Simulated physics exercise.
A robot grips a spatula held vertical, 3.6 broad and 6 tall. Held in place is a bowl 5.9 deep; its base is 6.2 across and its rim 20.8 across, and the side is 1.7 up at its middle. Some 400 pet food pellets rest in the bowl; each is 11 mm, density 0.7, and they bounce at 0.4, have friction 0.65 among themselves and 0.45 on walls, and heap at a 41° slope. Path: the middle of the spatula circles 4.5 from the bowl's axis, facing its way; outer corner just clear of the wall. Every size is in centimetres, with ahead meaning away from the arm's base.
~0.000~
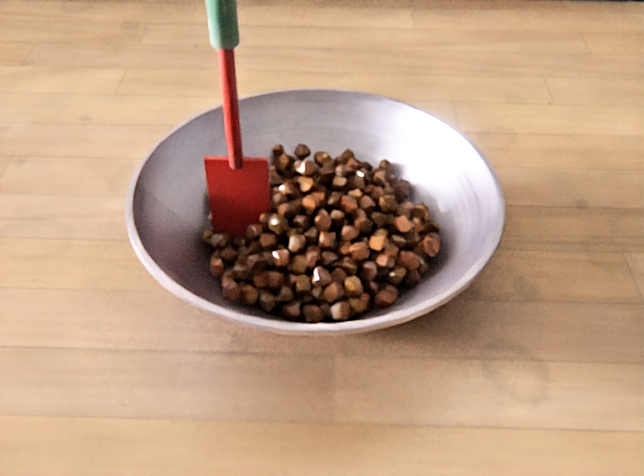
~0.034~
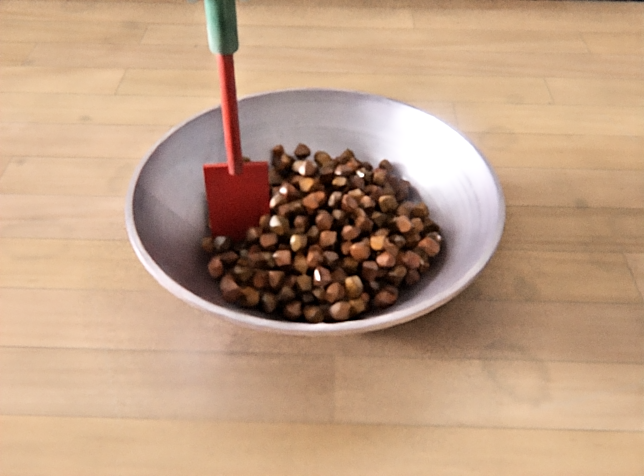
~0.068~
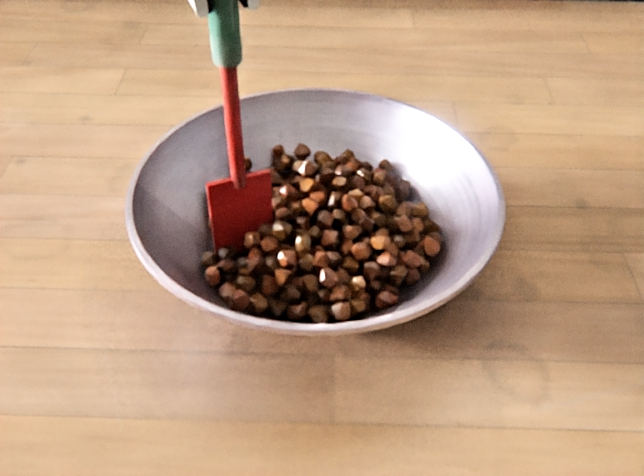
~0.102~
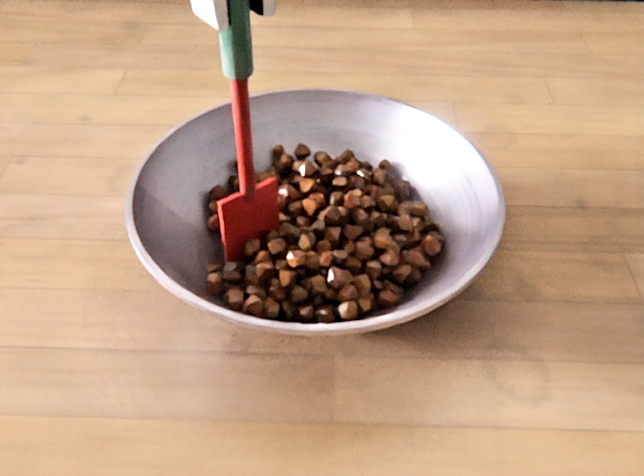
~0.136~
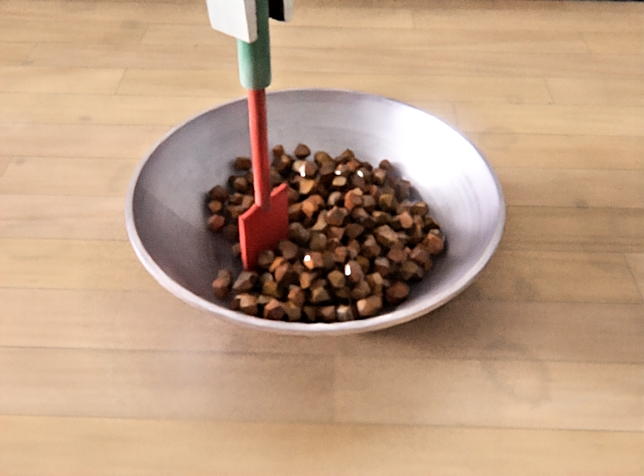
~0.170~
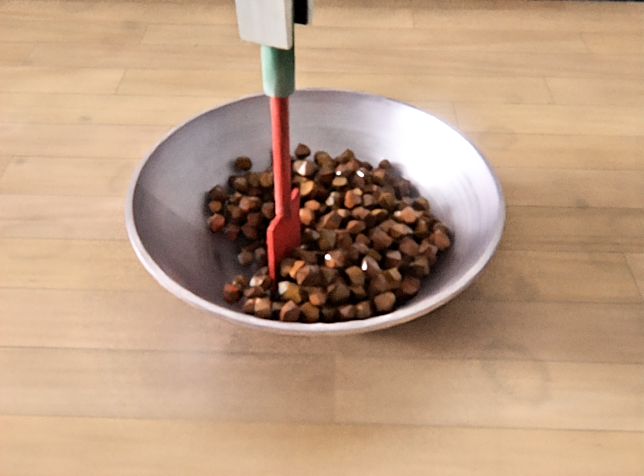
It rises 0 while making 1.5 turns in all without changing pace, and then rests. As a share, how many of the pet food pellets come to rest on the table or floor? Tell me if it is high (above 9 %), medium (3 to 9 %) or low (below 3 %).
It is medium, 3 to 9 %.
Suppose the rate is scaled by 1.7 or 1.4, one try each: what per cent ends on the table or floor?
It would be some 20 and 15 percent respectively.
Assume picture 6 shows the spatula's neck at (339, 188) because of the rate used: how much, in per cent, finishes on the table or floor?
Close to 15 in a hundred.
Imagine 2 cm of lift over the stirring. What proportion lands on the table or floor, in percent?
I'd put it at about 5 per cent.
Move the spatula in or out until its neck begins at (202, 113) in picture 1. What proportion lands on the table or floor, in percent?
It comes to around 10 percent.
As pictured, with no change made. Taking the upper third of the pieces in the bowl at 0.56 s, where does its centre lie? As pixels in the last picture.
Roughly pixel (307, 140).
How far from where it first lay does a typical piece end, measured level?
Near 8 cm.
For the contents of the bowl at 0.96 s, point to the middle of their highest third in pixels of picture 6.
I'd say about (327, 278).
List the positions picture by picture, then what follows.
The spatula neck at (234, 136), 0° round; upper third of the load around (327, 217), from x 210 to 435, top at y 150; 402 in the bowl, in the first picture.
The spatula neck at (233, 142), 7° round; upper third of the load around (326, 218), from x 210 to 435, top at y 150, in the second picture.
The spatula neck at (237, 155), 22° round; upper third of the load around (322, 223), from x 210 to 435, top at y 150, in the third picture.
The spatula neck at (246, 168), 38° round; upper third of the load around (323, 231), from x 215 to 435, top at y 150, in the fourth picture.
The spatula neck at (262, 178), 54° round; upper third of the load around (326, 236), from x 215 to 435, top at y 150, in the fifth picture.
The spatula neck at (283, 186), 70° round; upper third of the load around (337, 241), from x 215 to 440, top at y 150; 402 in the bowl, in the sixth picture.
After 0.56 s, 254° round, highest piece 7 above the table; 398 in the bowl, 4 on the table or floor.
After 0.96 s, 79° round, highest piece 8 above the table; 395 in the bowl, 7 on the table or floor.
After 1.35 s, 180° round, highest piece 7 above the table; 382 in the bowl, 20 on the table or floor.
After 2.05 s, 180° round, highest piece 7 above the table; 382 in the bowl, 20 on the table or floor.
In the end, 382 in the bowl, 20 on the table or floor. That is 5 % on the table or floor.
